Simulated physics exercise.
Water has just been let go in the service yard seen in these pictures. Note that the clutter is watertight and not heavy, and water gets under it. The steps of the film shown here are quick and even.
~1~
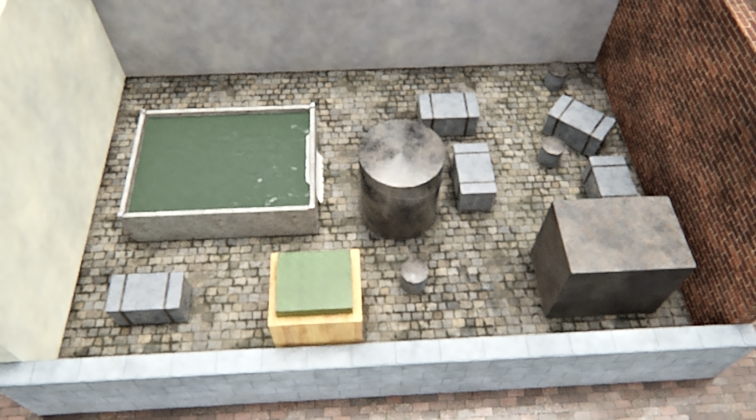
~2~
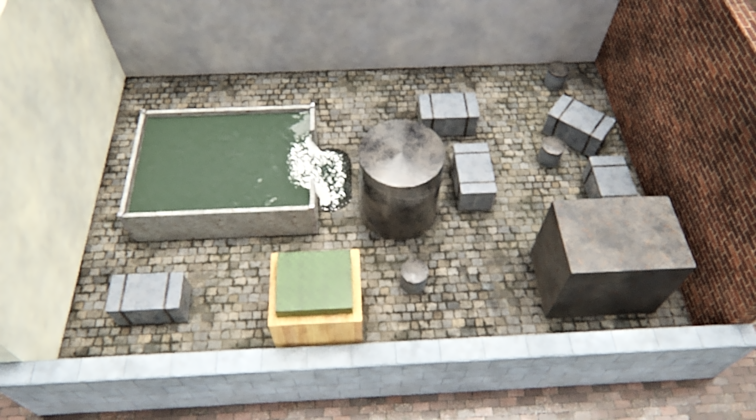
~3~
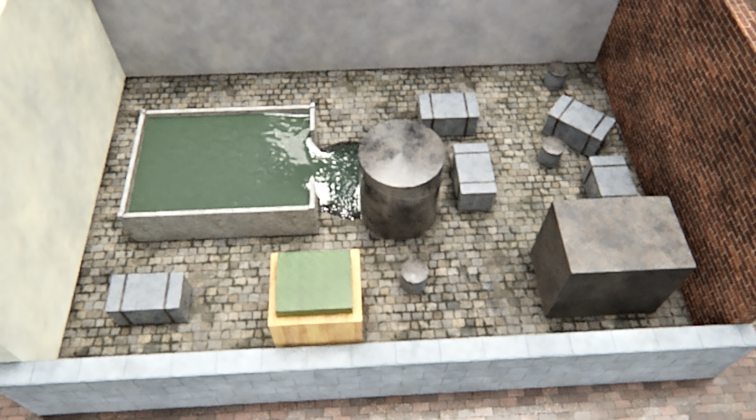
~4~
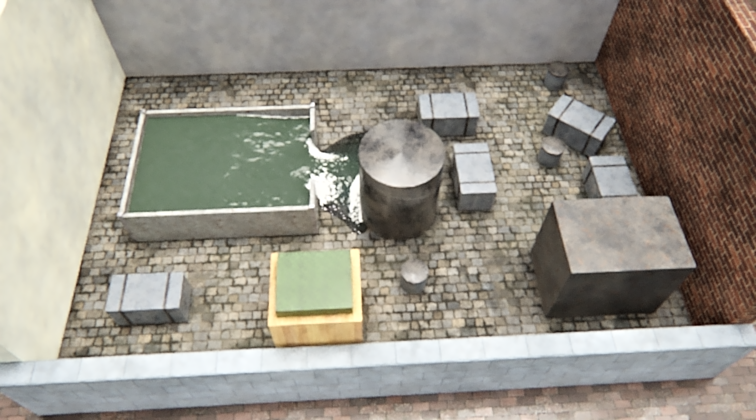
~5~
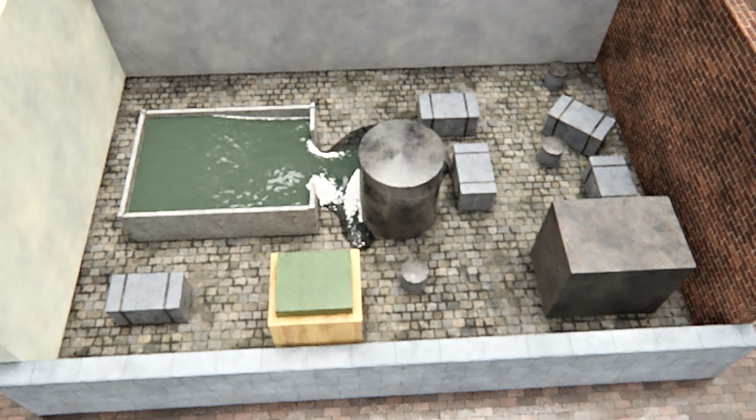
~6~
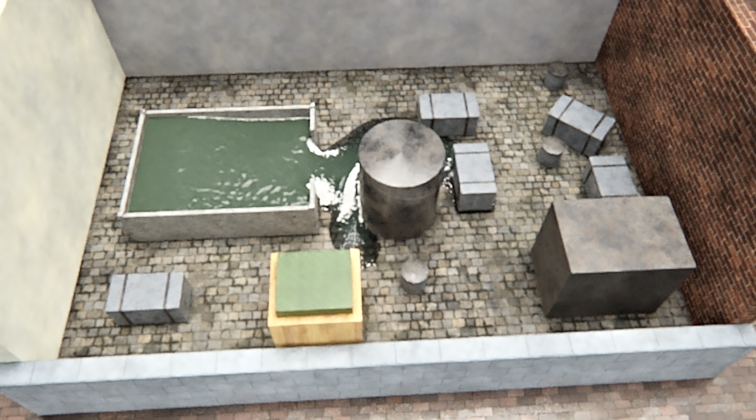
Green water pours from the walled pool's right side and spreads around the dark metal cylinder.
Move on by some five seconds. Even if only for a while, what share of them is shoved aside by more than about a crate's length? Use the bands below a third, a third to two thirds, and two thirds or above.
It falls a third to two thirds.
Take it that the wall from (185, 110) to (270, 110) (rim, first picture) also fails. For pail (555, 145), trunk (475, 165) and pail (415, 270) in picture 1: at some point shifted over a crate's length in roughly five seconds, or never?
Outcome by item - displaced that far / displaced that far / short of that distance.
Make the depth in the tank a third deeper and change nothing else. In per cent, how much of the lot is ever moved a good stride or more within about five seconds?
About 80 %.
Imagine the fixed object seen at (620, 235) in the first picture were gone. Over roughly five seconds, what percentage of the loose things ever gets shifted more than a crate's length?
Roughly 80 per cent.
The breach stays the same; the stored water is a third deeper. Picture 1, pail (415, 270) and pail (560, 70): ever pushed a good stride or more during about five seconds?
Taking them in order, didn't get there and then went the full length.
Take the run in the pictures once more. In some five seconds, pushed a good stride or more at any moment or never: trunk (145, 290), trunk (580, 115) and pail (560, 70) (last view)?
Taking them as listed, the first remained nearby, the next cleared the mark, and the last cleared the mark.
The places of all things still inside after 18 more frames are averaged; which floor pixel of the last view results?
About (512, 178).
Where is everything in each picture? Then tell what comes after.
In the first picture, a pail at (415, 271) rests on the ground; a pail at (554, 145), on the bottom; 0 of 8 have shifted.
In the second picture, a pail at (415, 271) rests on the ground; a pail at (554, 145) rests on the ground; 0 of 8 have shifted.
In the third picture, a pail at (415, 271), on the bottom; a pail at (554, 145) rests on the ground; 0 of 8 have shifted.
In the fourth picture, a pail at (415, 271) rests on the ground; a pail at (554, 145), on the bottom; 0 of 8 have shifted.
In the fifth picture, a pail at (415, 271) rests on the ground; a pail at (554, 145) rests on the ground; 0 of 8 have shifted.
In the sixth picture, a pail at (415, 271), on the bottom; a pail at (554, 145), on the bottom; 0 of 8 have shifted.
A moment on, 0 of 8 are well off their spots; 0 afloat.
Next, 1 of 8 are well off their spots; 1 afloat.
Later, 3 of 8 are well off their spots; 2 afloat.
In the end, 5 of 8 are well off their spots, and 5 have been at some point; 5 afloat.
